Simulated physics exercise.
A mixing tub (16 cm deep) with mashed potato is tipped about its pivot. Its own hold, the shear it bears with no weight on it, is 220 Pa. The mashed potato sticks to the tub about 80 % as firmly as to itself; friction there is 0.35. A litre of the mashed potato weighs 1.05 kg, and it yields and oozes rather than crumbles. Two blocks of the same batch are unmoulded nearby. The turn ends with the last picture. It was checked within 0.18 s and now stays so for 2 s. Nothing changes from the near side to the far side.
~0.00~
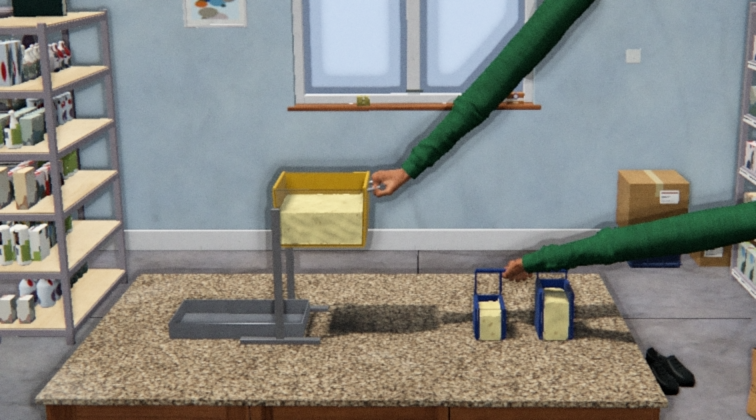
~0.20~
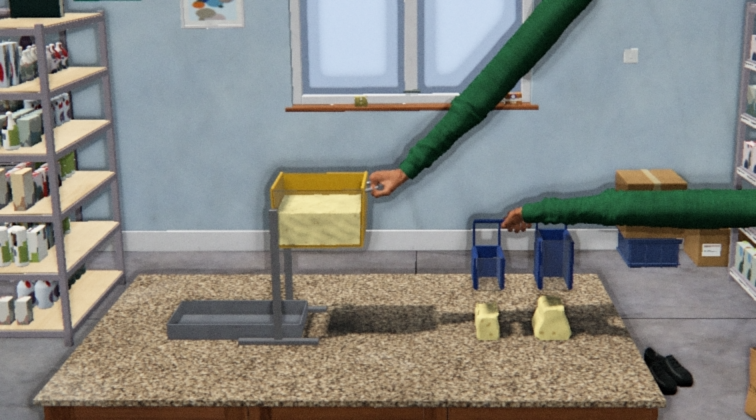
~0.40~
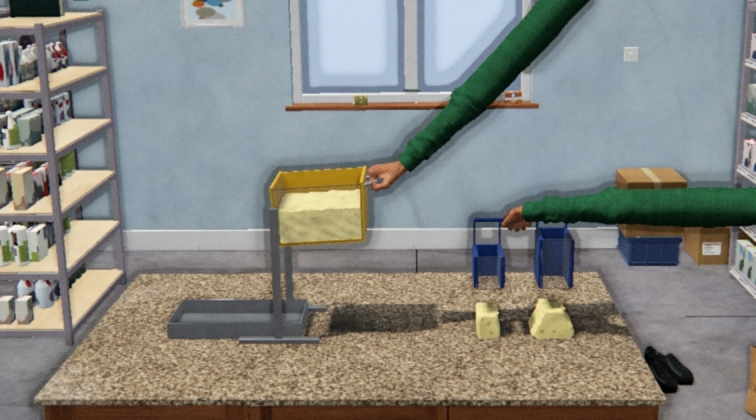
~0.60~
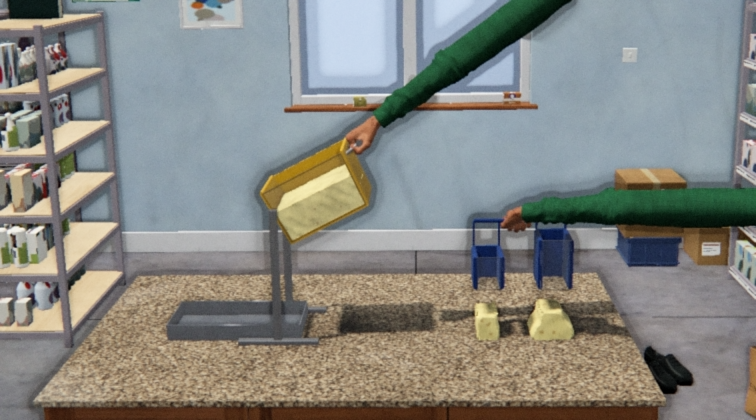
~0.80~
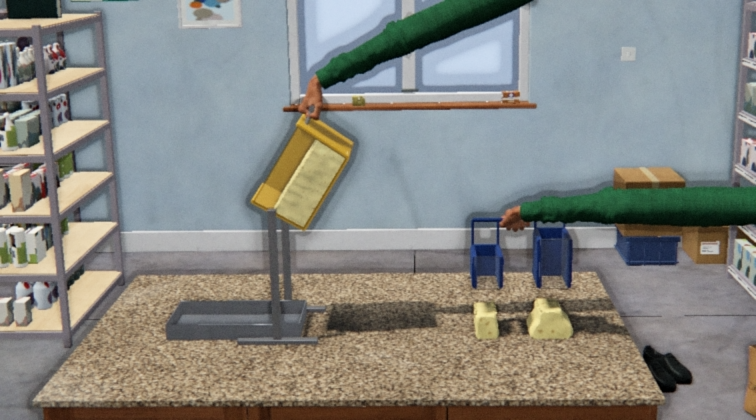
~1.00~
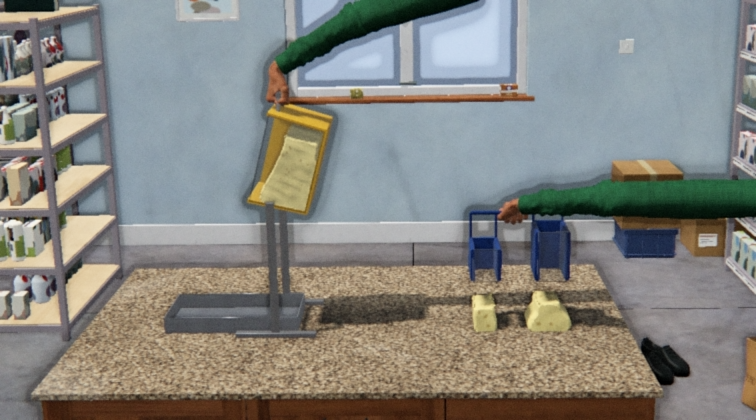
Green-sleeved arms lifting blue moulds off two pale yellow blocks that slump slightly, then tilting a yellow tub of mash steeply leftward.
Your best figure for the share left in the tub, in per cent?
The share left in the tub is near 76 %.
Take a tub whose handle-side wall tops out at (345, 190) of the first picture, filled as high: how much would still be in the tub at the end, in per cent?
In that case some 100 per cent.
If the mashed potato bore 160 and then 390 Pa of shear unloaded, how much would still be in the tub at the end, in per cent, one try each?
In that order: 60 %, 100 %.
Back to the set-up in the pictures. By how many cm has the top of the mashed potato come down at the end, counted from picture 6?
Some 9 cm.
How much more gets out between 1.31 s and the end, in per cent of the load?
About 10 %.
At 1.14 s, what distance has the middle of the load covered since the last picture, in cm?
About 4 cm.
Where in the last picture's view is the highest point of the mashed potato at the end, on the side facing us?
Near (287, 168).
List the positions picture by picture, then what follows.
The first frame shows handle-side rim at (363, 189), tilt 0 degrees; crest of the mashed potato at (281, 212); block heights 8.1 cm, 13 cm (left to right).
The second frame shows handle-side rim at (361, 189), tilt 0 degrees; crest of the mashed potato at (279, 212); block heights 7.9 cm, 10 cm (left to right).
The third frame shows handle-side rim at (359, 184), tilt 3 degrees; crest of the mashed potato at (356, 207); block heights 7.8 cm, 9.3 cm (left to right).
The fourth frame shows handle-side rim at (339, 153), tilt 27 degrees; crest of the mashed potato at (347, 176); block heights 7.7 cm, 9.1 cm (left to right).
The fifth frame shows handle-side rim at (297, 127), tilt 58 degrees; crest of the mashed potato at (319, 143); block heights 7.7 cm, 9.1 cm (left to right).
The sixth frame shows handle-side rim at (268, 116), tilt 75 degrees; crest of the mashed potato at (289, 138); block heights 7.7 cm, 9.1 cm (left to right).
After 1.14 s, the tub is at 75 degrees and holds 97 %.
After 1.31 s, the tub is at 75 degrees and holds 85 %.
After 1.48 s, the tub is at 75 degrees and holds 77 %.
After 1.65 s, the tub is at 75 degrees and holds 76 %.
After 3.00 s, the tub is at 75 degrees and holds 76 %.
